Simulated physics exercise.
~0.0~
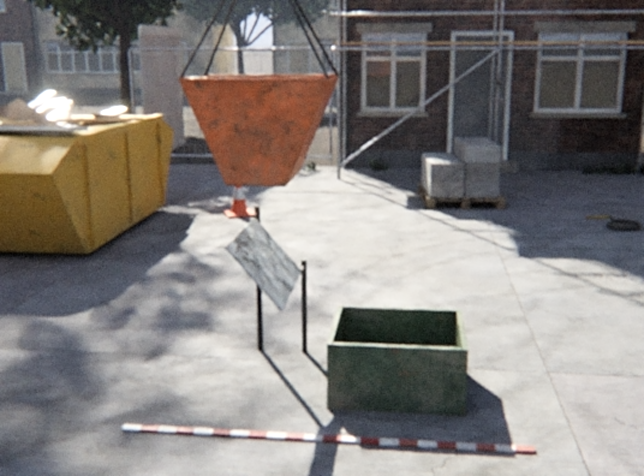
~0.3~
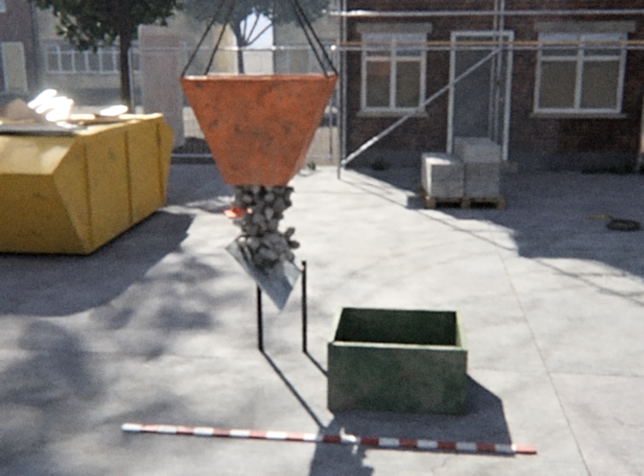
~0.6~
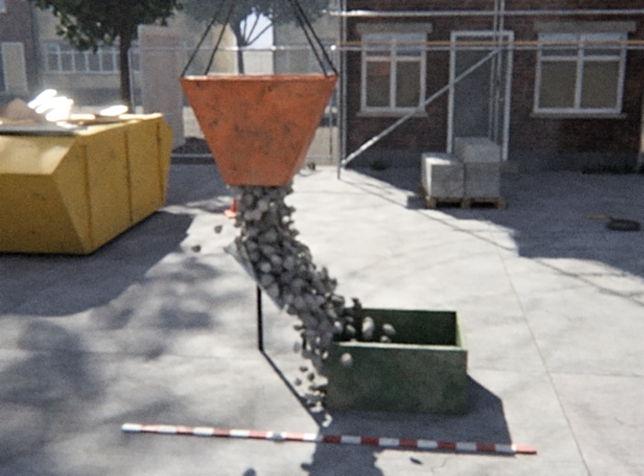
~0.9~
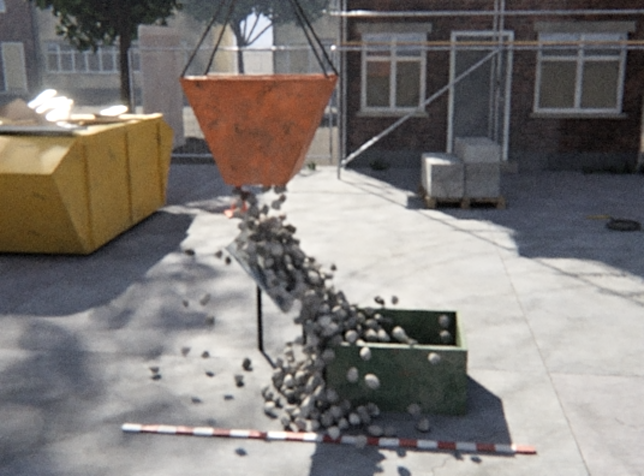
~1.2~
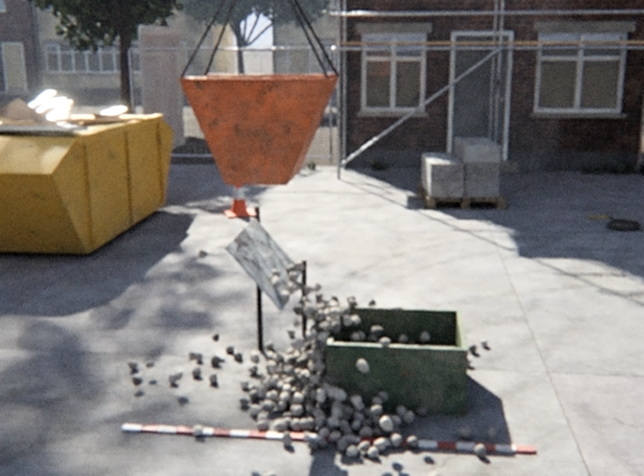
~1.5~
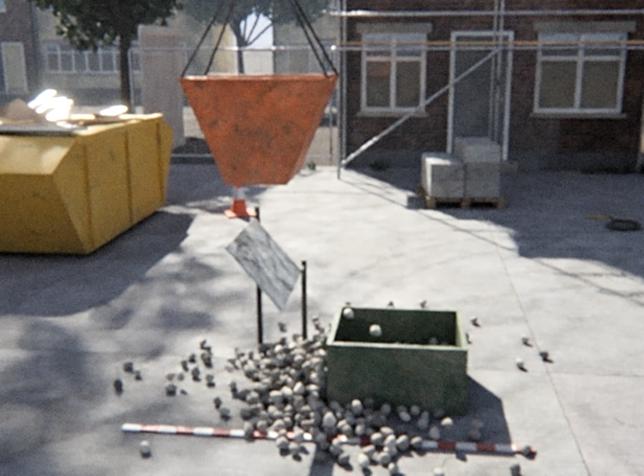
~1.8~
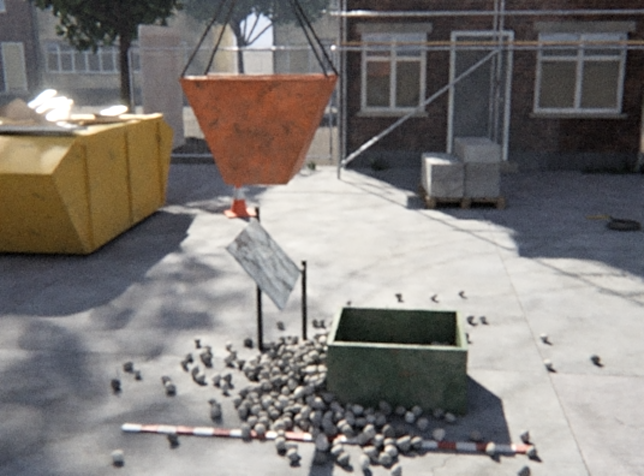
An orange hopper hanging over a paved yard opened and dropped grey stones onto a tilted plate, which sent them rightward toward a green bin. Some went in, but most spilled, ending in a heap by its left side with strays scattered around.
